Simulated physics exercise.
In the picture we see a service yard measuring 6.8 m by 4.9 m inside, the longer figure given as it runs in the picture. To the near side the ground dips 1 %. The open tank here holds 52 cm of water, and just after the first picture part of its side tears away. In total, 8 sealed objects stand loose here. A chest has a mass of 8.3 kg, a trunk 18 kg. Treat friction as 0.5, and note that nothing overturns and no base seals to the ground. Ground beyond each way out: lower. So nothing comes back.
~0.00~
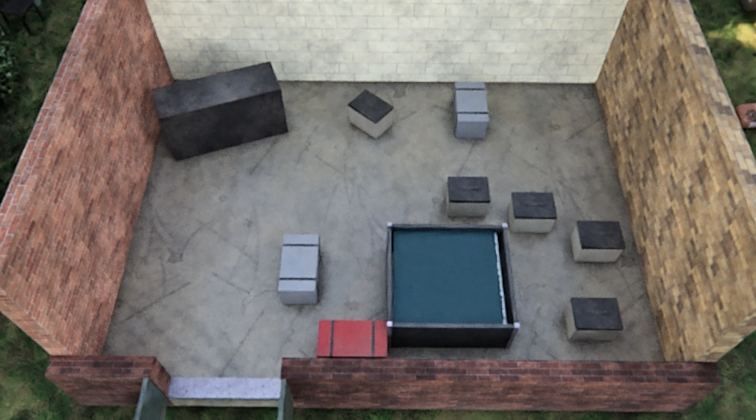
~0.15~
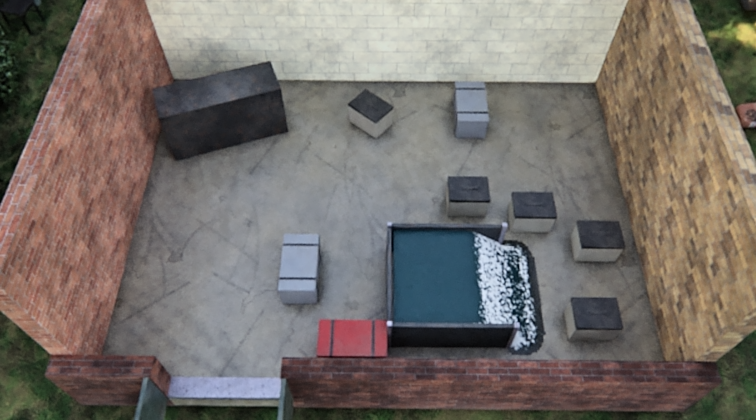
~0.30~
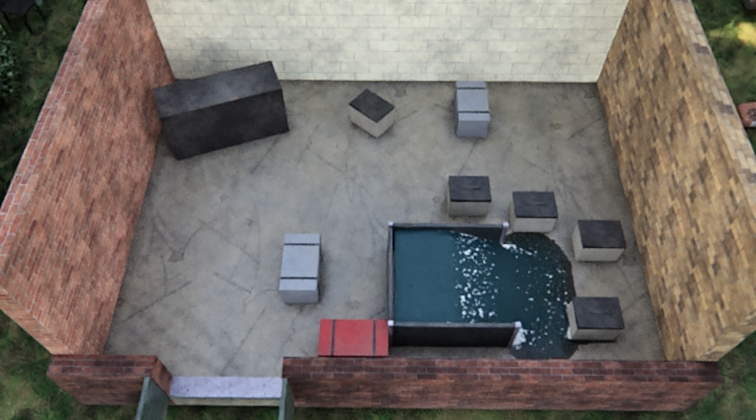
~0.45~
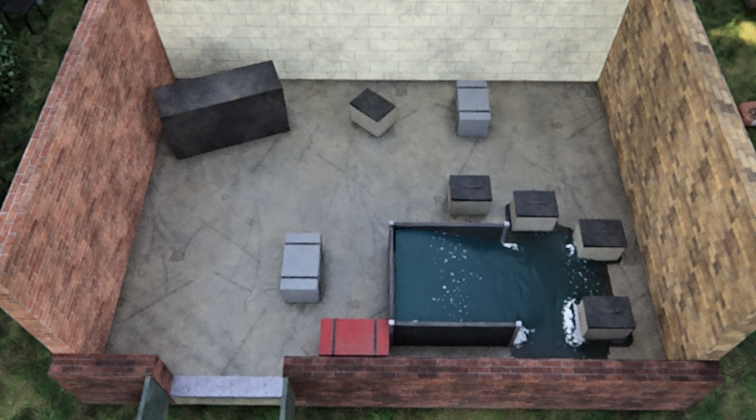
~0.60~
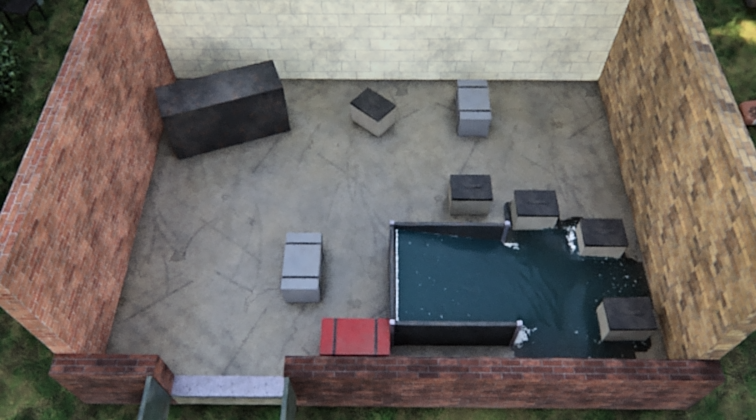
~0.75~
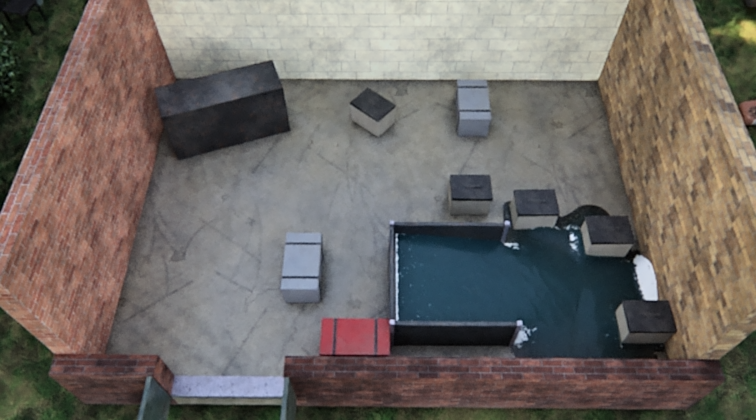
The video shows a walled yard seen from above, where the right side of a dark tank gives way and water spreads across the floor to the right, shifting a couple of dark-topped blocks while the red trunk stays put.
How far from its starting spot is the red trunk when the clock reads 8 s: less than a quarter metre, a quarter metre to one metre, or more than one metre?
It will cover a modest distance.
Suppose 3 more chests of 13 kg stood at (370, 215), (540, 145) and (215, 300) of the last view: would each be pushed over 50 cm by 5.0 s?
Spot by spot, in turn: Falls short, exceeds it, falls short.
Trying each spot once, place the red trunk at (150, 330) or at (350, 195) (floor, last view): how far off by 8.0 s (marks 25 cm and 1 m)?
Well, the first time it keeps still, and the second time it keeps still.
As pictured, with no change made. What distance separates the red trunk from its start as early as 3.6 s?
By then it has shifted roughly 20 cm.
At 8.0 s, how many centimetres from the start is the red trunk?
60 centimetres.
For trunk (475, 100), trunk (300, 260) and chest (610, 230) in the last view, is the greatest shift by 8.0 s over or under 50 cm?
Beyond, within, beyond.
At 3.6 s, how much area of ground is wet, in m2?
Around 13 m2 of it.
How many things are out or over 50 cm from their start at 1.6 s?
I make it 2.
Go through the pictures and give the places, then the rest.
In the first picture, the red trunk at (353, 338) rests on the ground; 1.8 m2 under water; 0 of 8 have shifted.
In the second picture, the red trunk at (353, 337), on the bottom; 2.4 m2 under water; 0 of 8 have shifted.
In the third picture, the red trunk at (354, 337), on the bottom; 3.2 m2 under water; 0 of 8 have shifted.
In the fourth picture, the red trunk at (354, 336) rests on the ground; water covers 4.0 m2; 1 of 8 have shifted.
In the fifth picture, the red trunk at (355, 336) rests on the ground; 4.9 m2 under water; 1 of 8 have shifted.
In the sixth picture, the red trunk at (355, 336) rests on the ground; 5.5 m2 under water; 2 of 8 have shifted.
After 1.6 s the red trunk is near (355, 336), 0.0 m from its start, aground; 0 of 8 are out; 2 afloat.
After 3.6 s the red trunk is near (337, 331), 0.2 m from its start, aground; 0 of 8 are out; 2 afloat.
After 5.6 s the red trunk is near (304, 315), 0.7 m from its start, aground; 0 of 8 are out; 1 afloat.
After 8.0 s the red trunk is near (304, 315), 0.7 m from its start, aground; 0 of 8 are out; 1 afloat.
